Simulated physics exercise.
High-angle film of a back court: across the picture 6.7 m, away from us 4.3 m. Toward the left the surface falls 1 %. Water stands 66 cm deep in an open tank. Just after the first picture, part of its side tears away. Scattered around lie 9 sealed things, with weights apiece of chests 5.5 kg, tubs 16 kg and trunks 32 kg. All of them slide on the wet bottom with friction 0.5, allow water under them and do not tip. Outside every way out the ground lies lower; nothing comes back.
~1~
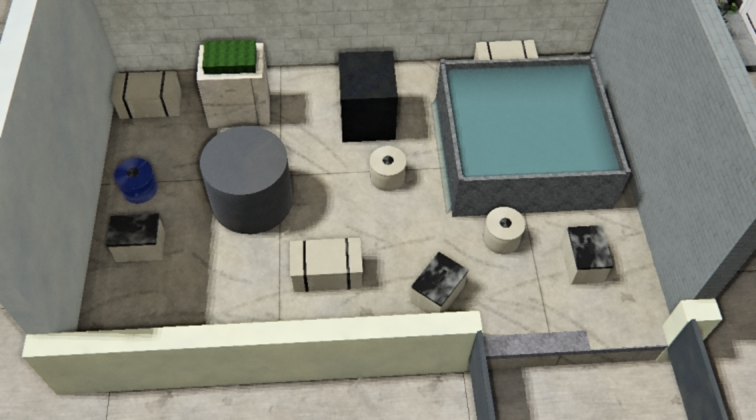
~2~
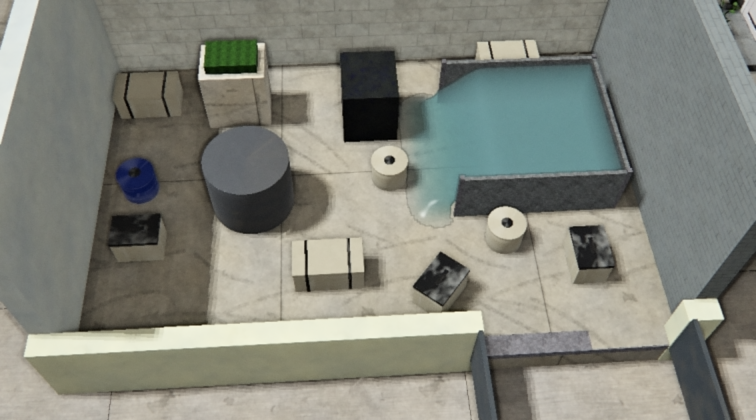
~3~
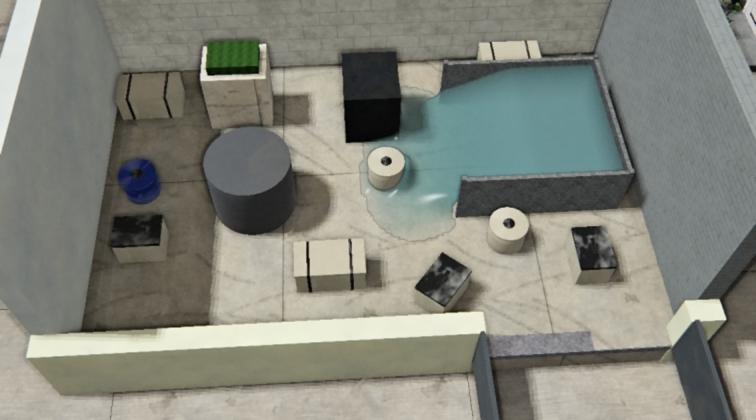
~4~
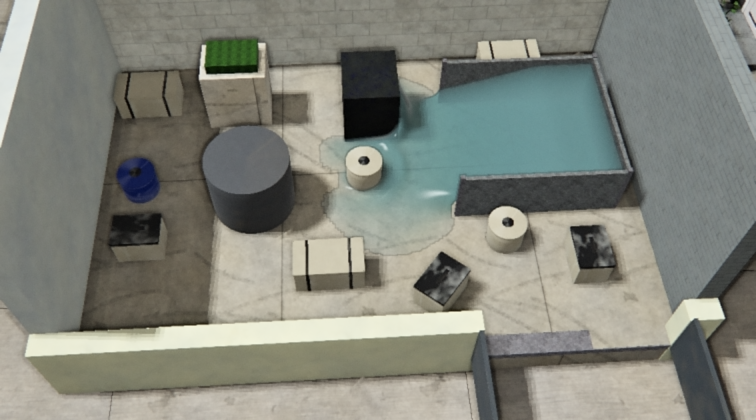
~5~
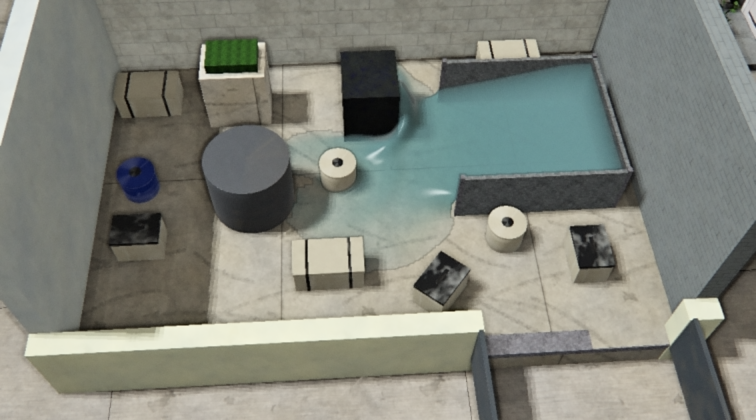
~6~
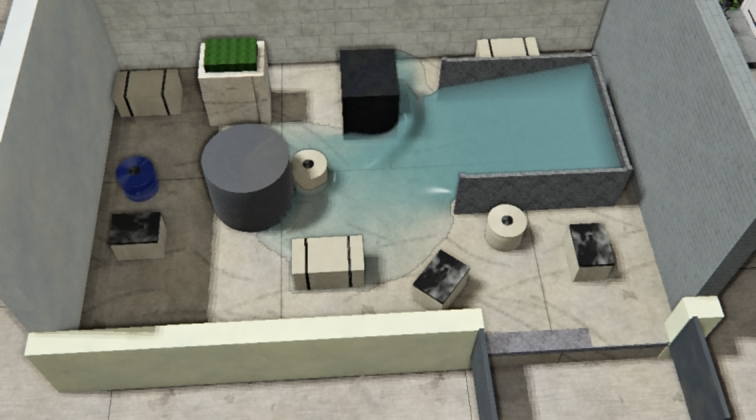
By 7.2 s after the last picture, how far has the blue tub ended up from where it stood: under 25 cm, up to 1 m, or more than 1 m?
Goes a long way.
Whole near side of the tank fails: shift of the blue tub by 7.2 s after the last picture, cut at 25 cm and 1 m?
My answer is that the blue tub remains put.
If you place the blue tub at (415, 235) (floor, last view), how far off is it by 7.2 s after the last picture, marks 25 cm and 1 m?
It slides a little.
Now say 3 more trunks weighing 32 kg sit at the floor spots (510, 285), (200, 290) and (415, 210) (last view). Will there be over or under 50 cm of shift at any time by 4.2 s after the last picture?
Taking them in order: Not far enough, far enough and far enough.
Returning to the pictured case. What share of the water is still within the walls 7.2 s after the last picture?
About 98 in a hundred parts of the water.
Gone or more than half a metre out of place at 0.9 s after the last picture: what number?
I count 1 of them.
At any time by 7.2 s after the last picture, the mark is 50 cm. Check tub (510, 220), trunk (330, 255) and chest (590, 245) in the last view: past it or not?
Results in listed order: Falls short / exceeds / falls short.
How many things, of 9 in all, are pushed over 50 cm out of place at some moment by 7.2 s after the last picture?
7.
Then, 0.9 s after the last picture the blue tub is near (135, 171), 0.0 m from its start, aground; 0 of 9 are out; 1 afloat.
Then, 2.8 s after the last picture the blue tub is near (151, 195), 0.5 m from its start, afloat; 0 of 9 are out; 6 afloat.
Then, 4.8 s after the last picture the blue tub is near (195, 262), 1.6 m from its start, afloat; 0 of 9 are out; 5 afloat.
Then, 7.2 s after the last picture the blue tub is near (234, 268), 1.9 m from its start, afloat; 0 of 9 are out; 5 afloat.
